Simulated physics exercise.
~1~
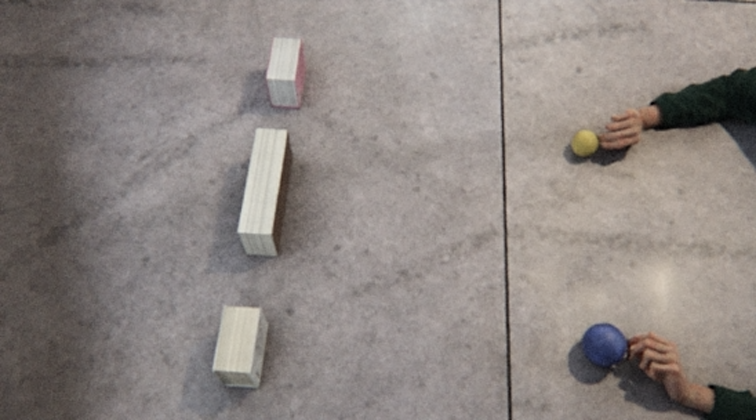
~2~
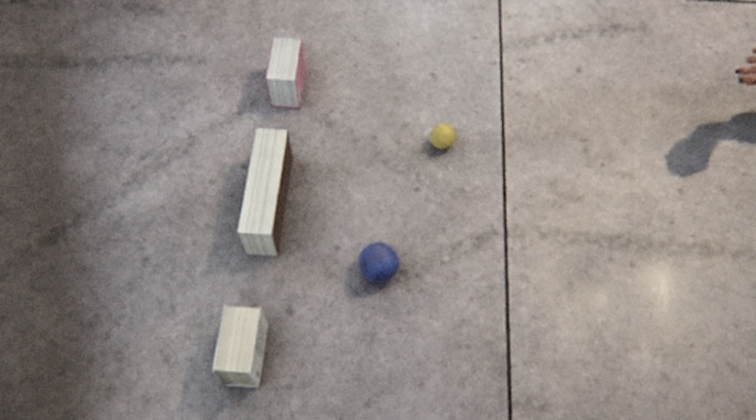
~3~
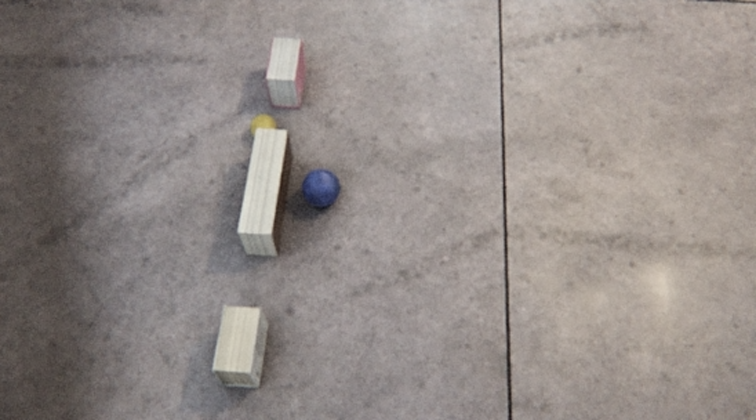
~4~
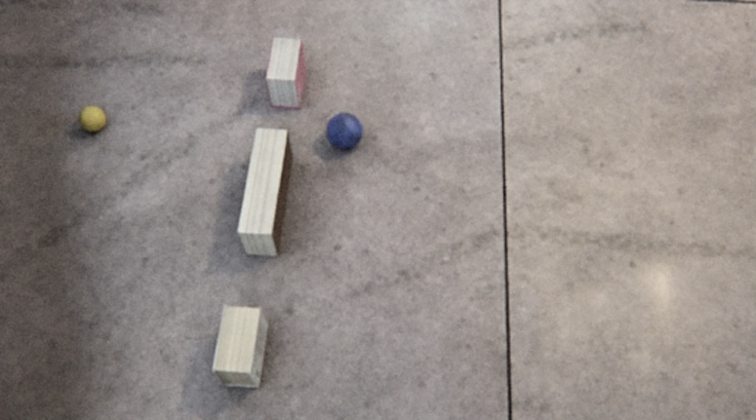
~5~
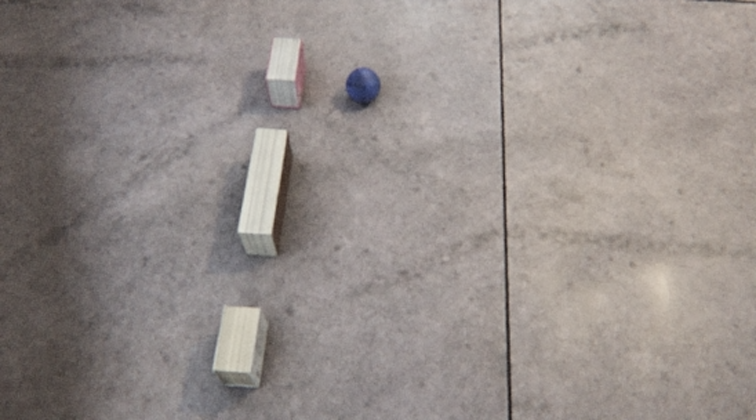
At first, two hands in dark green sleeves reach in from the right, one at a small yellow ball and the other at a larger blue ball, facing a column of three pale blocks with two gaps. The balls roll left as the hands let go and draw back out of view. The yellow one slips into the upper gap, while the blue one comes up close to the long middle block. The blue ball then turns back, drifting upward and slightly right, as the yellow ball rolls on beyond the blocks. Finally, the yellow ball is out of sight, and the blue ball sits right of the top block, never having passed through.
